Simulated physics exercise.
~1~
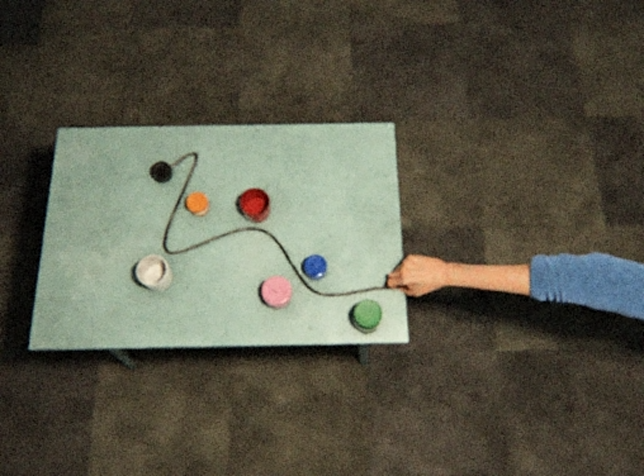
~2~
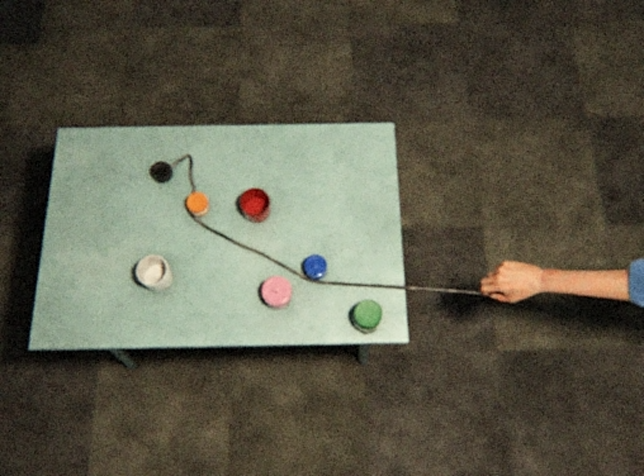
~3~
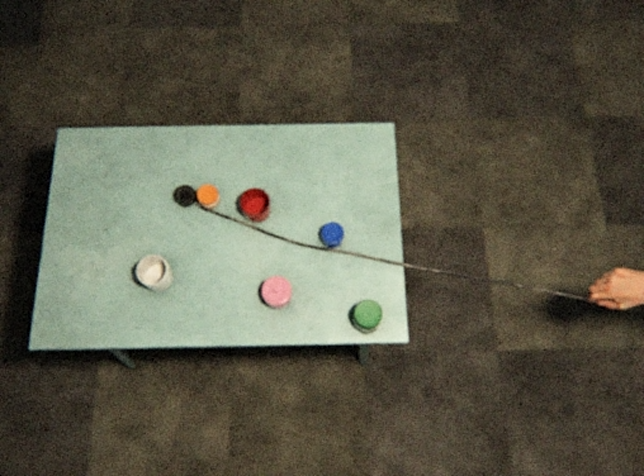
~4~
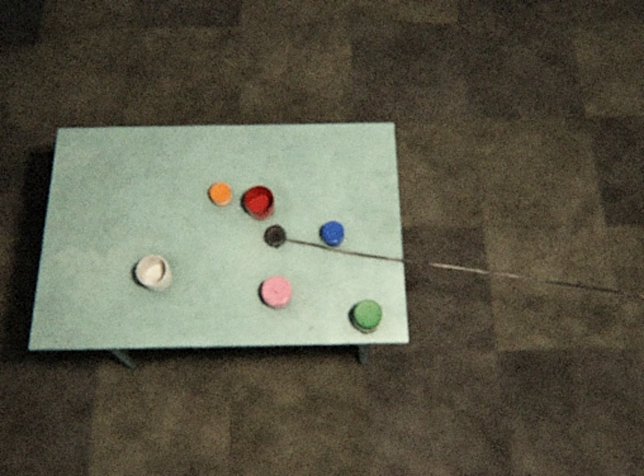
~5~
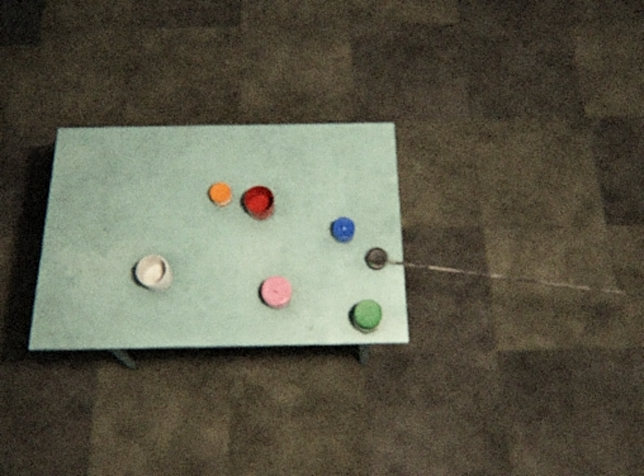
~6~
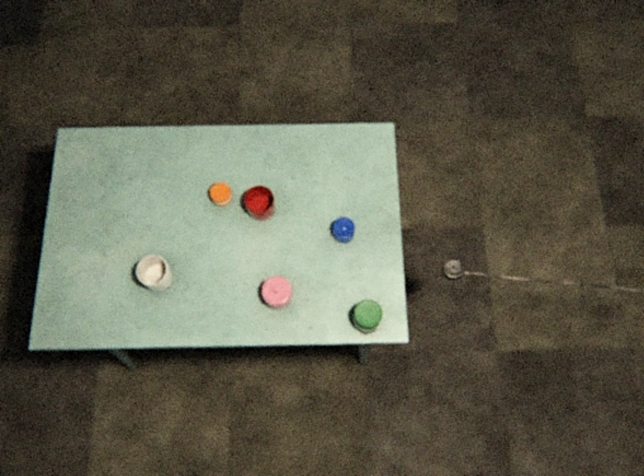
Black round adaptor being pulled by its flex across a pale green desk, nudging orange tin and blue pot, then leaving the top.
